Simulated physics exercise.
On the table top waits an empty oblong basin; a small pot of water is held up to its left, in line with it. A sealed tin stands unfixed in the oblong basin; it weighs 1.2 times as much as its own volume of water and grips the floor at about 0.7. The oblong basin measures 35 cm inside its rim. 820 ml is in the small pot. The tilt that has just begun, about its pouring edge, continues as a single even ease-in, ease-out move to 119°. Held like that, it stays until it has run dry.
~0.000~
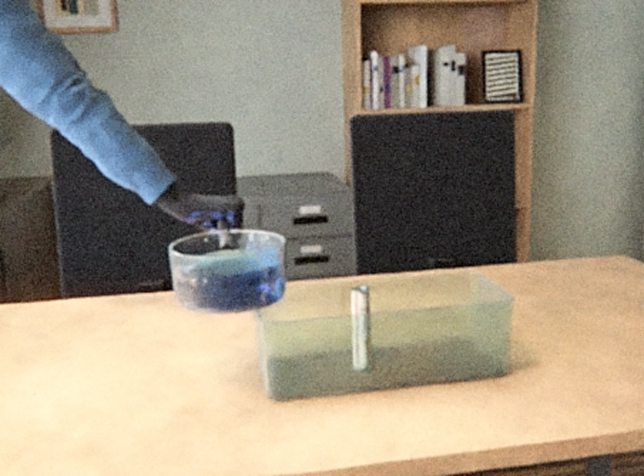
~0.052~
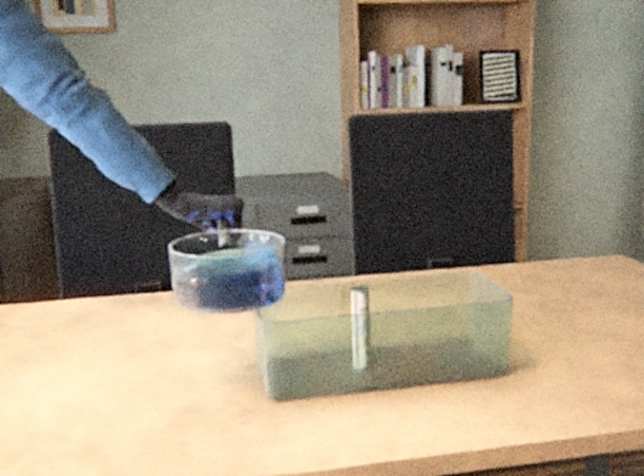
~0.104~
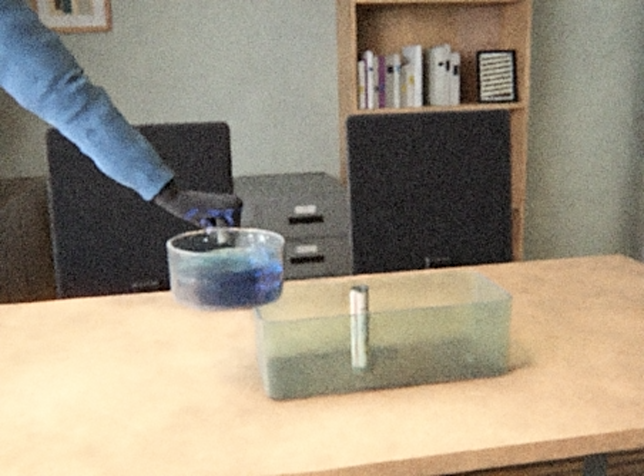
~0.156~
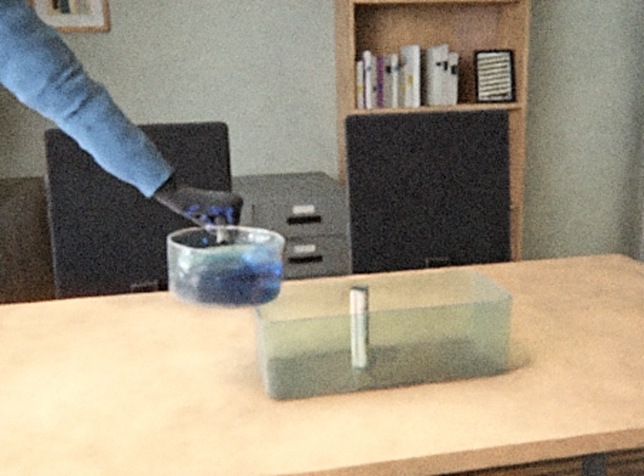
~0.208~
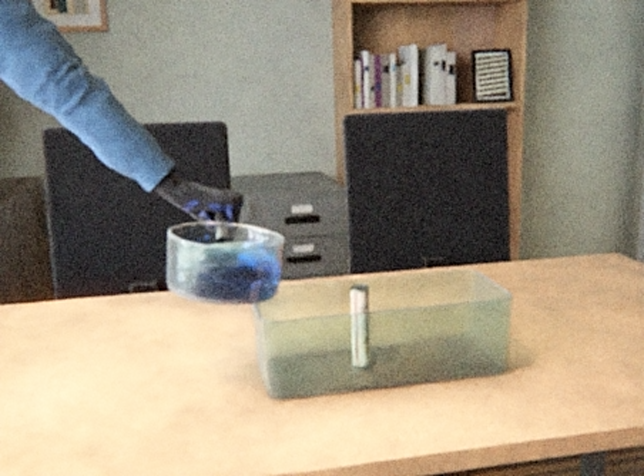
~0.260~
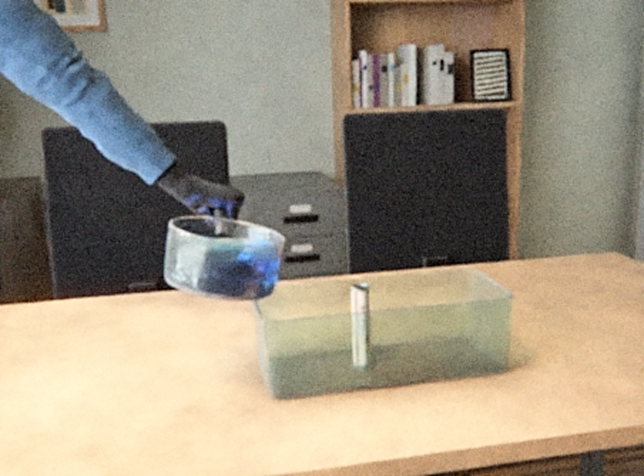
To begin with, a gloved hand on a blue-sleeved arm holds a small clear pot of bluish water level, left of an empty oblong basin on a table, a slim tin standing upright there. Then the pot tilts slightly rightward, its left side rising while the basin stays still.
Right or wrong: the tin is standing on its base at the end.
Wrong, it is lying on its side.
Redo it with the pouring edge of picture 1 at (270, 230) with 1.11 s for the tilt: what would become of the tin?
Then the tin comes down.
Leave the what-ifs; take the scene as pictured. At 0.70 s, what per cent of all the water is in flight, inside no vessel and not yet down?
Close to 32 per cent, I'd say.
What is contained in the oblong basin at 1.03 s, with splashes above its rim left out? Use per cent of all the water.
Reading: Approx. 82 %.
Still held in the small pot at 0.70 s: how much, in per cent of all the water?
Roughly 60 %.
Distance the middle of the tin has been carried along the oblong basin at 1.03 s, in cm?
Near 7 cm.
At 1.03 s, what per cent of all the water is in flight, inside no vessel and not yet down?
Roughly 12 %.
After 0.70 s the tilt is 72° and 60 per cent is still to pour; the tin stands where it began.
After 1.03 s the tilt is 111° and 6 per cent is still to pour; the tin lies on its side.
After 1.37 s the tilt is 119° and 0 per cent is still to pour; the tin lies on its side.
After 1.74 s the tilt is 119° and 0 per cent is still to pour; the tin lies on its side.
In the end the tin lies on its side.
